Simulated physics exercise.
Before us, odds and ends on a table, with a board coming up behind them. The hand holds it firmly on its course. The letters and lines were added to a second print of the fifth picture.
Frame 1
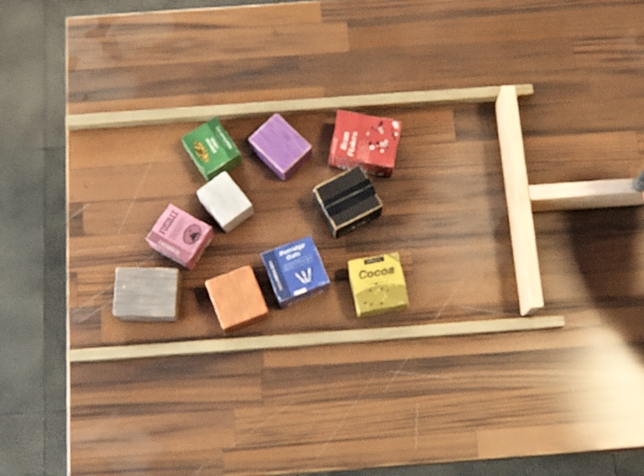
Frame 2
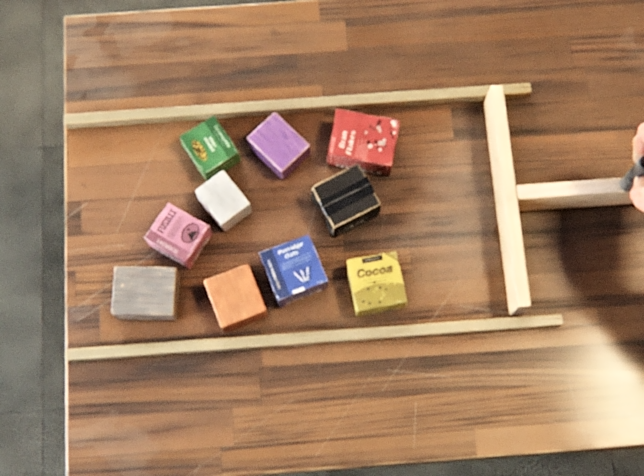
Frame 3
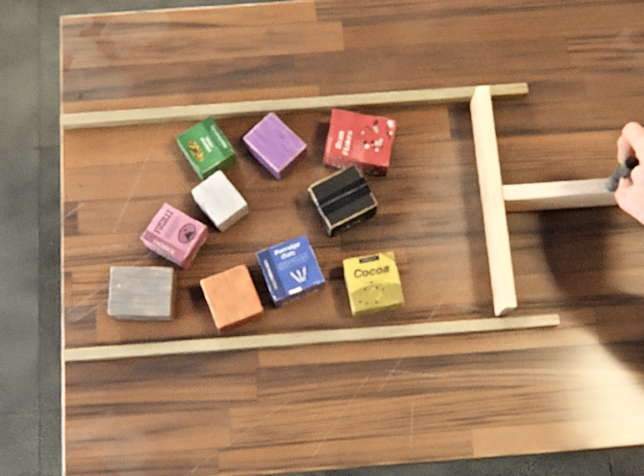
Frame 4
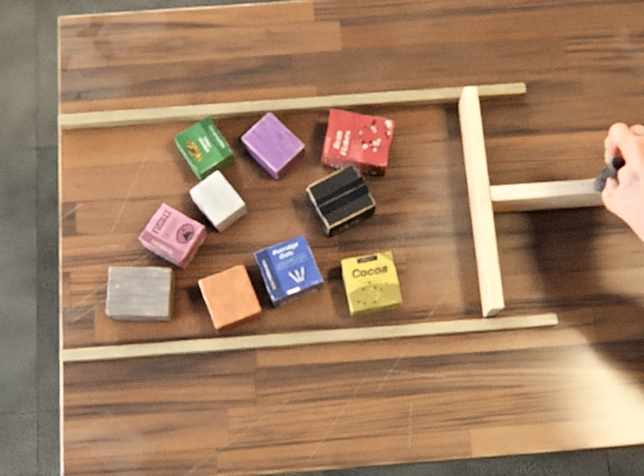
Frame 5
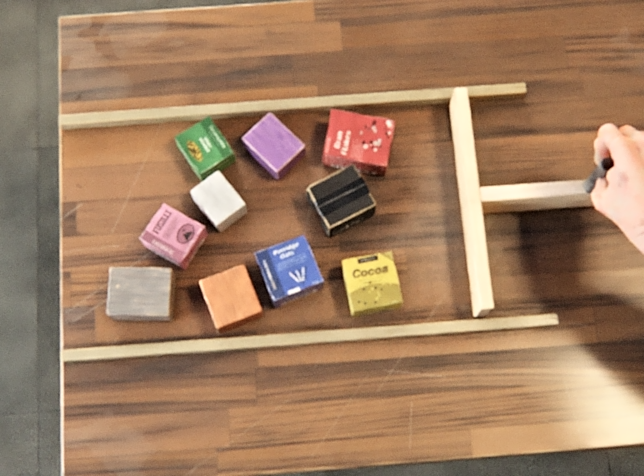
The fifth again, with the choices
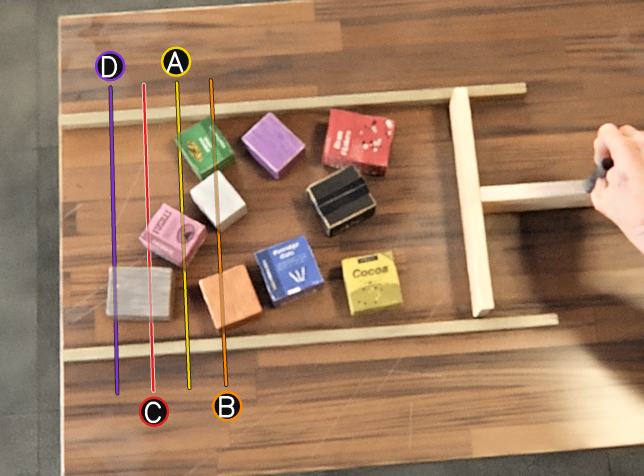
A hand slides a wooden T-shaped board slightly left toward small coloured blocks and packets.
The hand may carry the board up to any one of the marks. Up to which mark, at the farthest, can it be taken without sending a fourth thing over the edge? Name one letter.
No farther than A.
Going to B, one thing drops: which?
The grey block goes over.
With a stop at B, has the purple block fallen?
No.
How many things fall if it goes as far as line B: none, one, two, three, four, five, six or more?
One.
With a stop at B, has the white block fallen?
By then, no.
On the copy, A at (183, 229); B at (218, 227); C at (148, 232); D at (114, 234).
On A. First, board (369, 202); purple block (258, 145); yellow packet (343, 287).
Then, board (264, 210); grey block (78, 295); green packet (127, 154).
Finally, board (183, 215); grey block over the edge; orange block over the edge; three fallen.
By contrast, B is within the limit but short; C drops four; D drops seven.
